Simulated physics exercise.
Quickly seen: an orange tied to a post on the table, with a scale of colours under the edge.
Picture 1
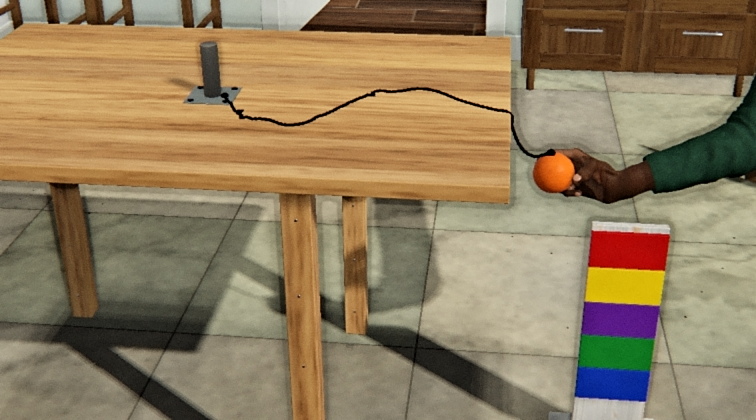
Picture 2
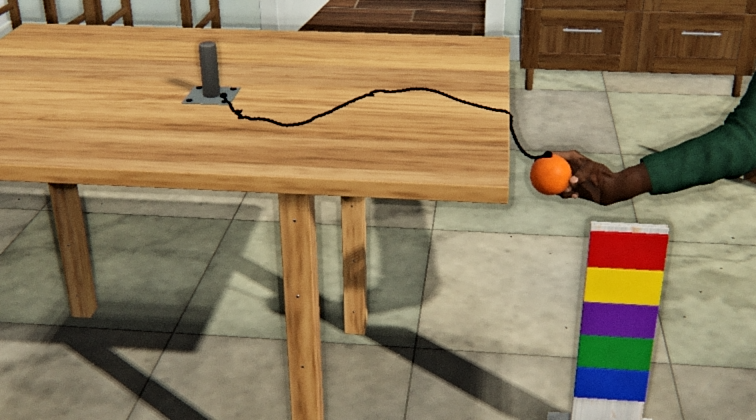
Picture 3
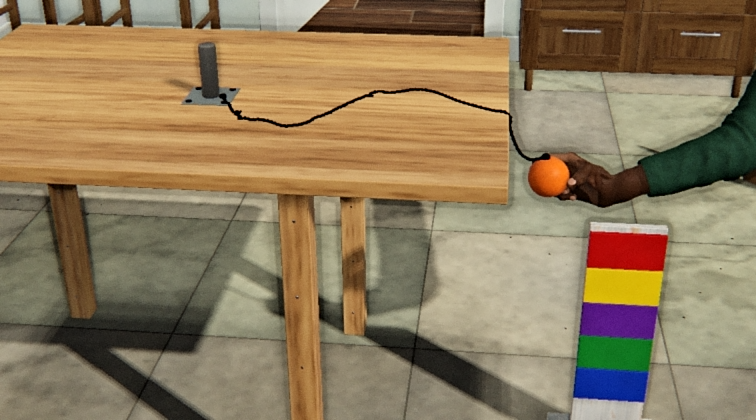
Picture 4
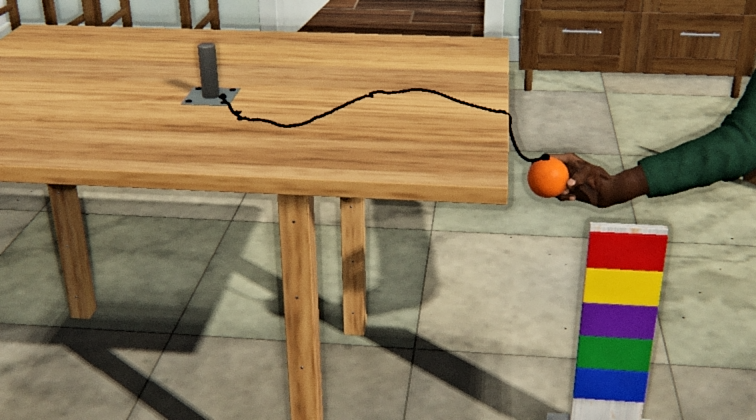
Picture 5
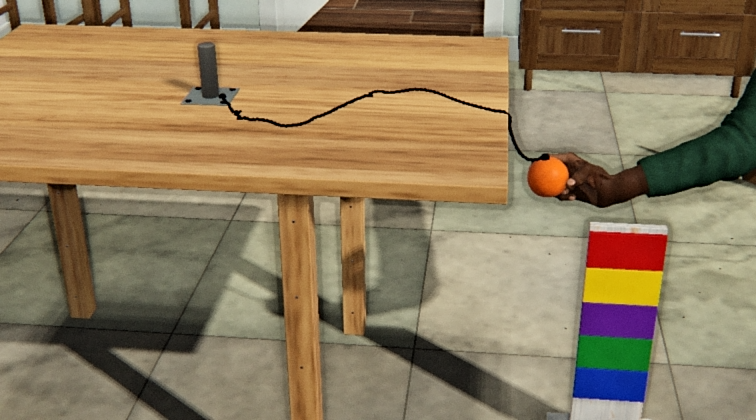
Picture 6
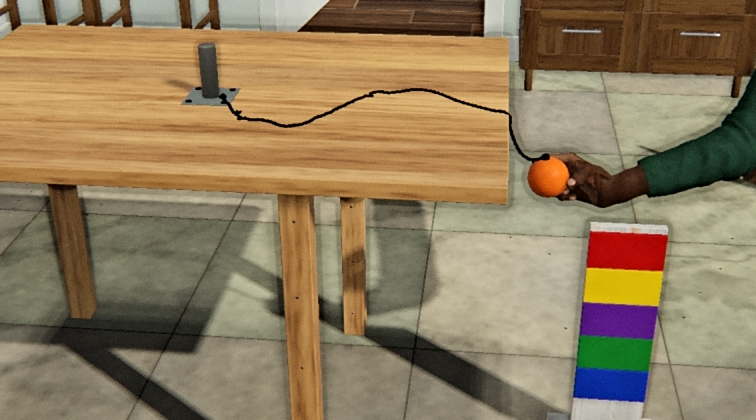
A hand in a green sleeve held an orange ball on a black cord just off the table's right edge, shifting it very slightly left, then keeping it nearly still above a striped colour strip.
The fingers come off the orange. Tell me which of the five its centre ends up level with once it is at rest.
Its centre ends up level with purple.
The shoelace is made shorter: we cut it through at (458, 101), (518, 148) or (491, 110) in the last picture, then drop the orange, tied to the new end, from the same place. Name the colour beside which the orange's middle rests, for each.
Lab note - try 1: Higher than all five; try 2: Yellow; try 3: Red.
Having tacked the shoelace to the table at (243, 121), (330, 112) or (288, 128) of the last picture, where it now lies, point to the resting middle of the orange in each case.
Near (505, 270), then (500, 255), then (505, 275).
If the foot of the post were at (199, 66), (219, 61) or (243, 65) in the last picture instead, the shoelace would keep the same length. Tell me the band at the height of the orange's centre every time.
For the first it is yellow, for the second yellow, for the third purple.
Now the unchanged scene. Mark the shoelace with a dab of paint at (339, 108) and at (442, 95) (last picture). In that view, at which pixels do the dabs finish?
You'll find the first mark at (416, 111) and the second mark at (507, 168).
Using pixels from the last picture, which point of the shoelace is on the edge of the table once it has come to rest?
Near (400, 92).
A little later, orange near (461, 313); level with purple.
Next, orange near (522, 315); level with purple.
When it is over, orange near (503, 317); level with purple. At purple.
